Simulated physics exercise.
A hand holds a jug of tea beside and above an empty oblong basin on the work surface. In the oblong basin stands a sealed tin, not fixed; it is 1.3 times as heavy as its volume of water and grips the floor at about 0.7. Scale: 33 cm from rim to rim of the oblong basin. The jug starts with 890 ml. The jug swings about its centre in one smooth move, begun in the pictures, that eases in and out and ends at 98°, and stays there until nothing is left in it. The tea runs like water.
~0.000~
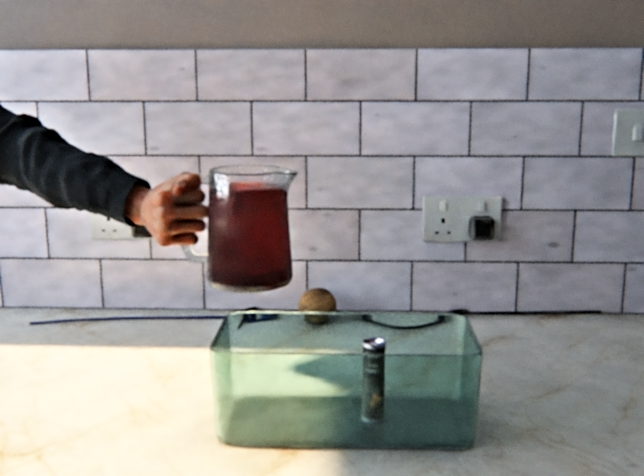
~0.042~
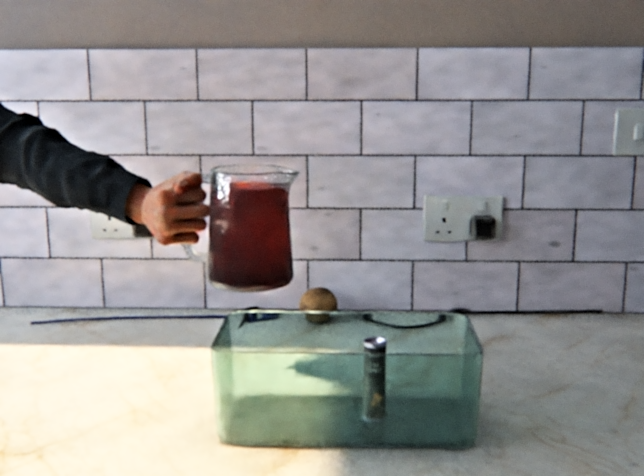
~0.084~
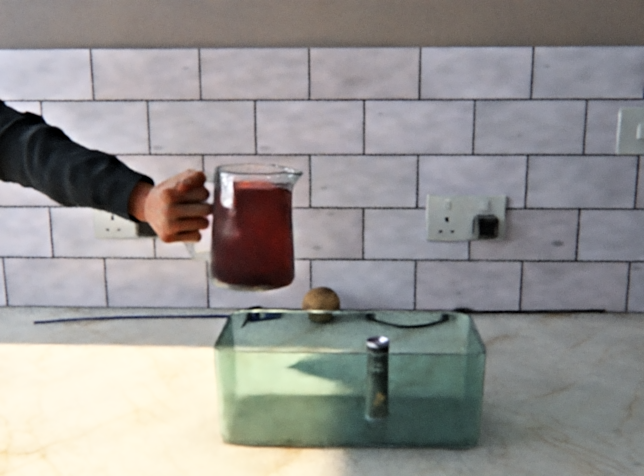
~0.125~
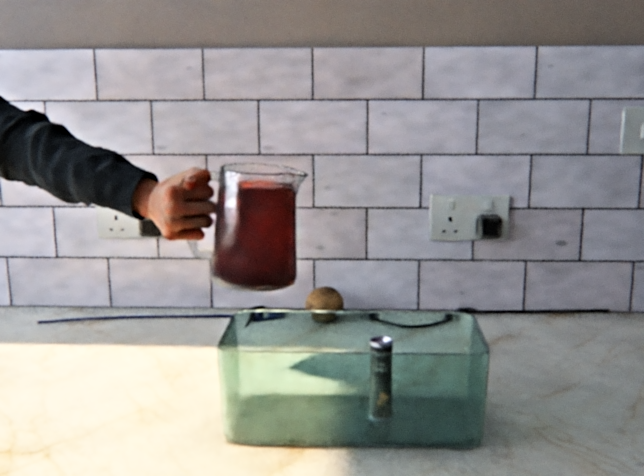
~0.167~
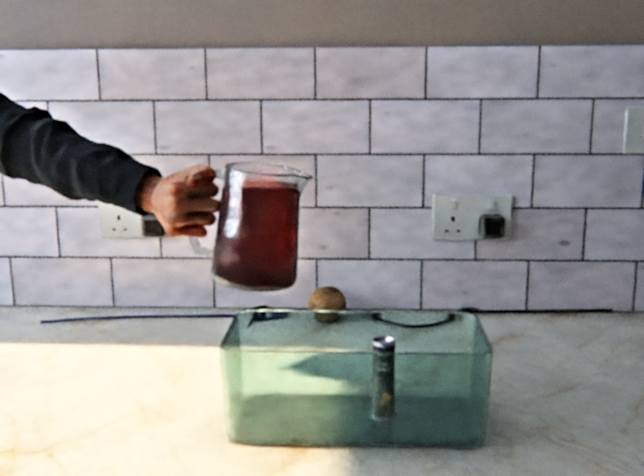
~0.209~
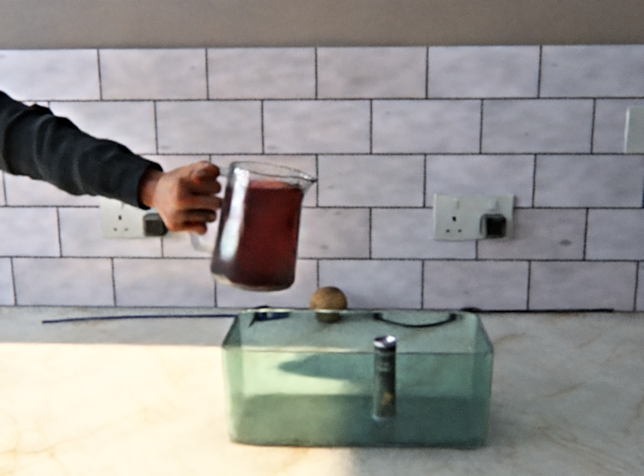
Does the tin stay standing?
It goes over.
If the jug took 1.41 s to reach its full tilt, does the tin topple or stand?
Then it goes over.
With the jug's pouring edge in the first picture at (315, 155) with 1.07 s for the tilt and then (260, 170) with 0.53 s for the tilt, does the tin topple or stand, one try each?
First it remains upright; then it keeps standing.
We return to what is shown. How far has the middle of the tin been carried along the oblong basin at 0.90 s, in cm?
Some 0 cm.
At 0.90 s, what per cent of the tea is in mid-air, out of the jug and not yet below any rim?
About 18 per cent.
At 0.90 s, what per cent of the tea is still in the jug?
Some 54 per cent.
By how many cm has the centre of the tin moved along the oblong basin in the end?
About 7.0 cm.
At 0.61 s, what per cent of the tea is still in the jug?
Near 92 in a hundred.
Then, 0.61 s in, the tilt is 62° and 91 per cent is still to pour; the tin stands where it began.
Then, 0.90 s in, the tilt is 94° and 54 per cent is still to pour; the tin stands where it began.
Then, 1.21 s in, the tilt is 98° and 17 per cent is still to pour; the tin leans 20°.
Then, 1.54 s in, the tilt is 98° and 5 per cent is still to pour; the tin lies on its side.
Finally, the tin lies on its side.
